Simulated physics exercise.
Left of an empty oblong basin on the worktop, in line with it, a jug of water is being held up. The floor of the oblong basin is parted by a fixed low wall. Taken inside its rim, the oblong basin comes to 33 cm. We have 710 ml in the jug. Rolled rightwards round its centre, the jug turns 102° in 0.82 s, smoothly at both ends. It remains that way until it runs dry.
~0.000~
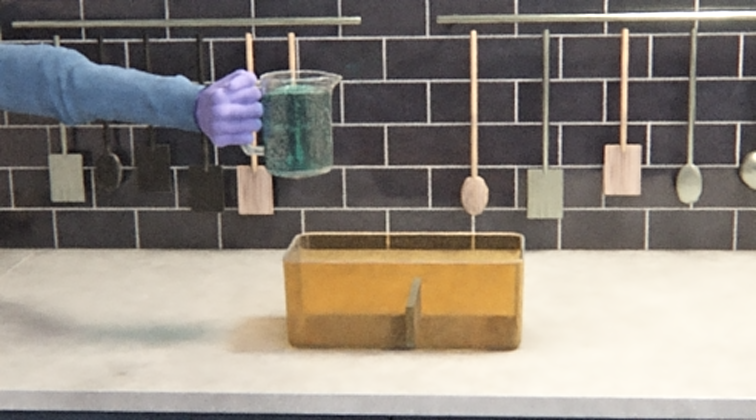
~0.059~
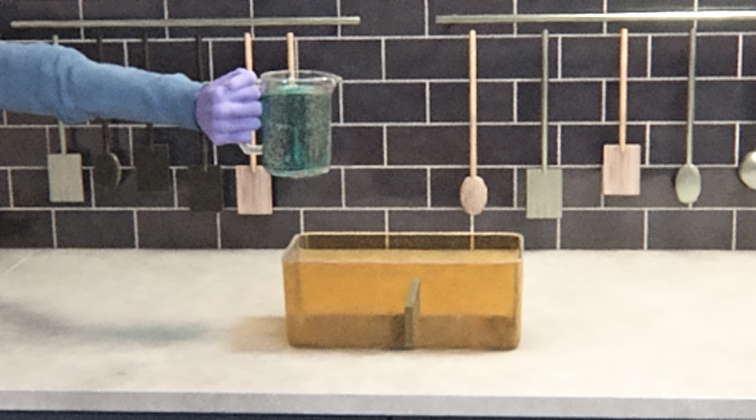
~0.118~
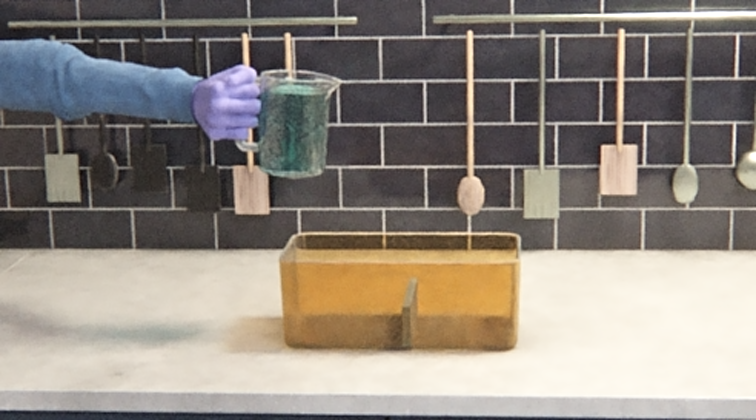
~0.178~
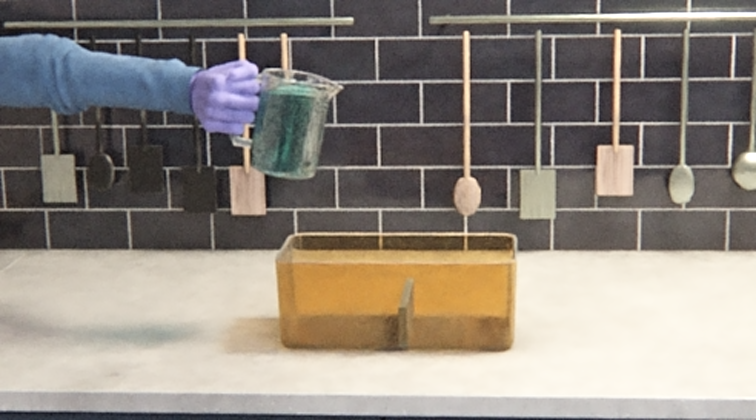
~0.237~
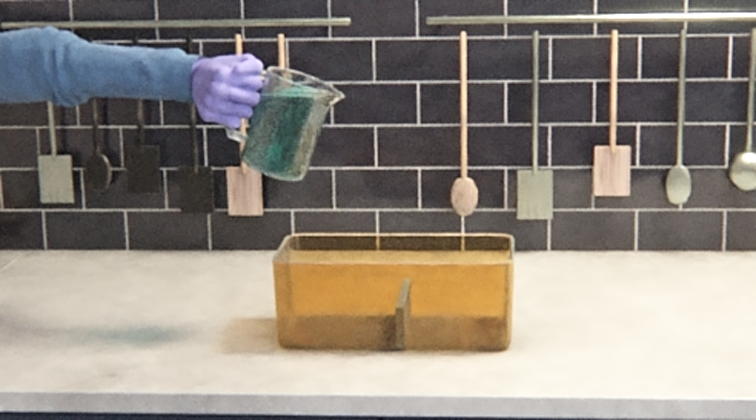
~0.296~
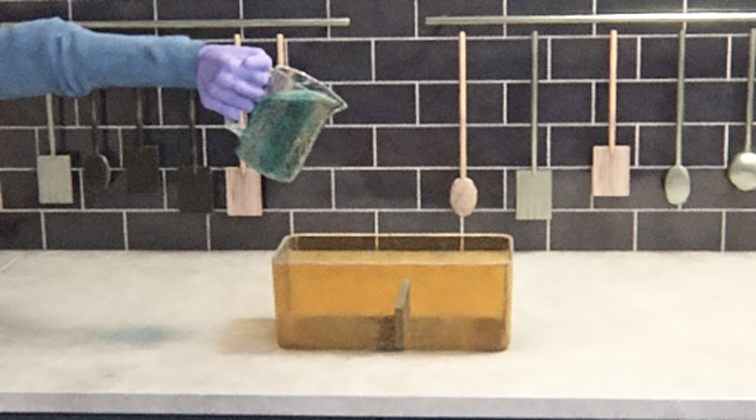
The video shows a purple-gloved hand holding a clear jug of teal liquid above and left of an amber oblong basin on a pale worktop, first nearly still, then gradually tilting the jug rightwards before hanging utensils.
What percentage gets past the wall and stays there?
About 45 per cent.
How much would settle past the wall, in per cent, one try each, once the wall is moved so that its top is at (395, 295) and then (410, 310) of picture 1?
In turn about 90 and 70 per cent.
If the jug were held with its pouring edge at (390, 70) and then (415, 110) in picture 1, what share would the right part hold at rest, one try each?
I'd expect close to 95 per cent and then close to 95 per cent.
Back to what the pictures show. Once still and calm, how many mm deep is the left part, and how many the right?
Left 16 mm, right 14 mm.
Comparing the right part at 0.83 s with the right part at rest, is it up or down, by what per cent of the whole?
Change: Increase, about 18.
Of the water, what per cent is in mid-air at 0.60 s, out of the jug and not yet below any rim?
Near 22 per cent at that moment.
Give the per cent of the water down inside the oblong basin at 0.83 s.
Roughly 50 %.
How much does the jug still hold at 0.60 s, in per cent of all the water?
Portion remaining: Approx. 72 per cent.
By 0.60 s the tilt is 85° and 71 per cent is still to pour, 2 is left of the wall and 6 right of it.
By 0.83 s the tilt is 102° and 26 per cent is still to pour, 22 is left of the wall and 27 right of it.
By 1.06 s the tilt is 102° and 6 per cent is still to pour, 42 is left of the wall and 44 right of it.
By 1.32 s the tilt is 102° and 1 per cent is still to pour, 53 is left of the wall and 44 right of it.
At rest 54 per cent lies left of the wall, 45 right of it and 1 outside.
